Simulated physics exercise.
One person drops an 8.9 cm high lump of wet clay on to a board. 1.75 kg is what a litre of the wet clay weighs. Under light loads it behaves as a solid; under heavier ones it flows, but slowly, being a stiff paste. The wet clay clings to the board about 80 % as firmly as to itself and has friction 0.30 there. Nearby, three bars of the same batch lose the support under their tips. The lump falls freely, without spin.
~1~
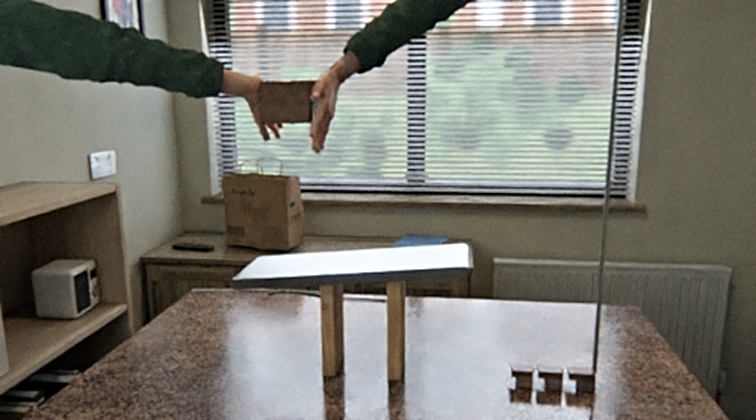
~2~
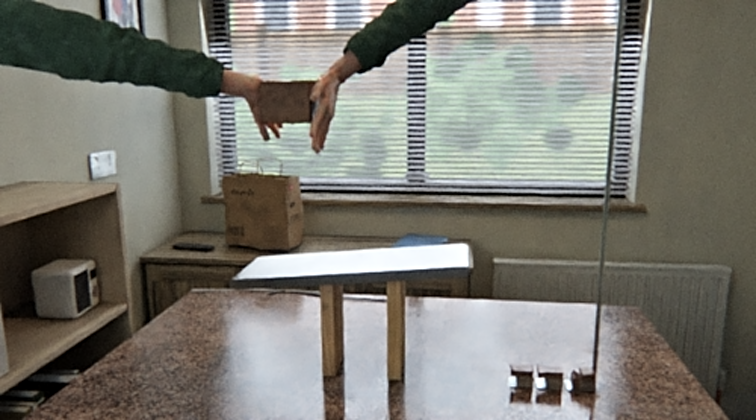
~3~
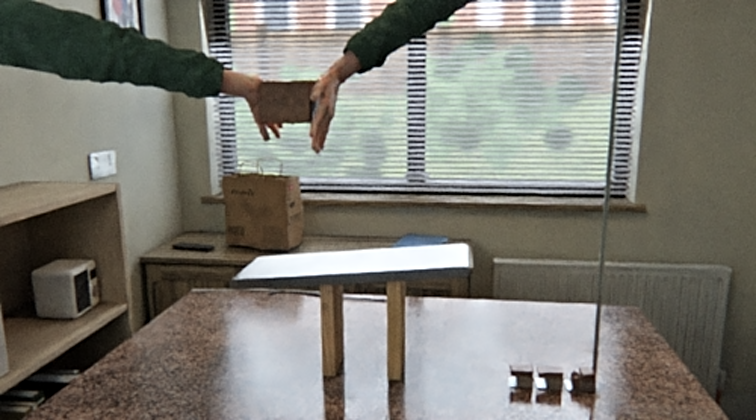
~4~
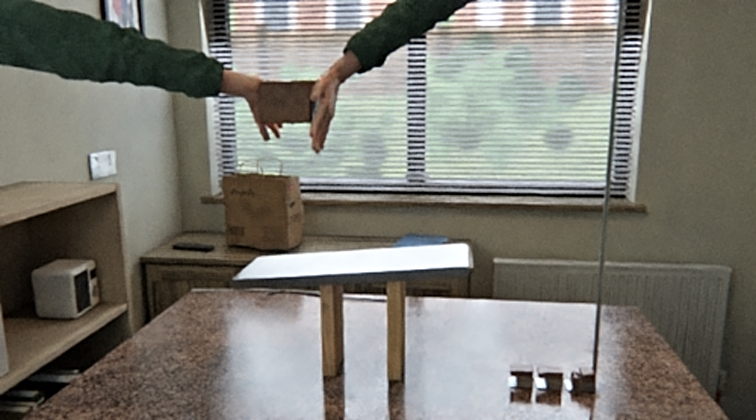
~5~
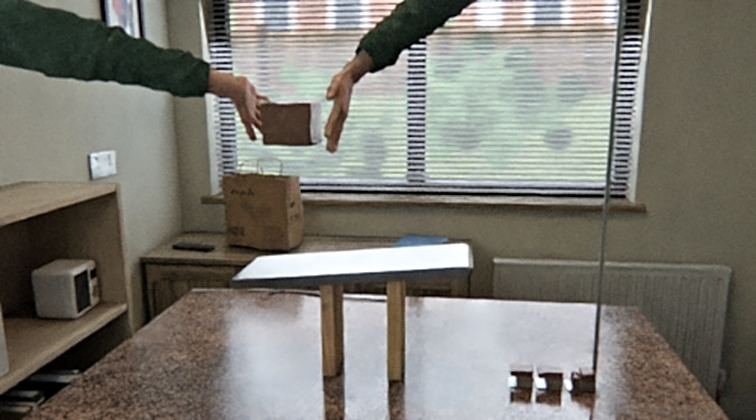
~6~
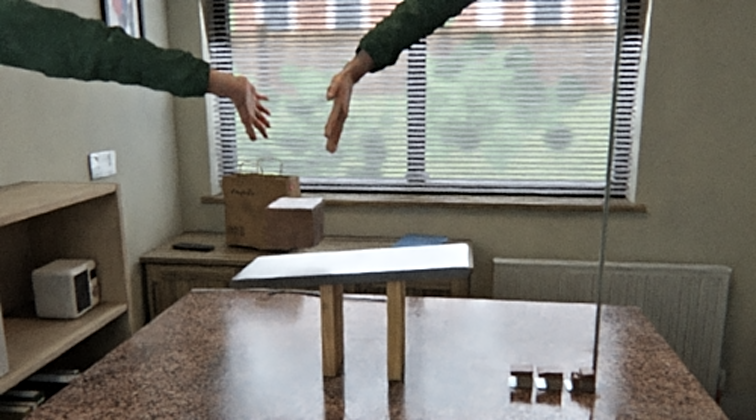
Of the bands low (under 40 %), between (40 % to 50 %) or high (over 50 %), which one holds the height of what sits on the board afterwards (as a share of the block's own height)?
The one that holds it is high.
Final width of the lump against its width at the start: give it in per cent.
230 %.
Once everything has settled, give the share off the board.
Off the board: Roughly 0 %.
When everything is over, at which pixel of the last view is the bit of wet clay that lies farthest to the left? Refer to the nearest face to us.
At roughly (228, 270).
Then, 0.11 s after the last picture, it stands 56 % of its first height and none has gone off the board.
Then, 0.25 s after the last picture, it stands 56 % of its first height and none has gone off the board.
Then, 0.38 s after the last picture, it stands 56 % of its first height and none has gone off the board.
Then, 0.52 s after the last picture, it stands 56 % of its first height and none has gone off the board.
Then, 0.62 s after the last picture, at the end, it stands 56 % of its first height and none has gone off the board.
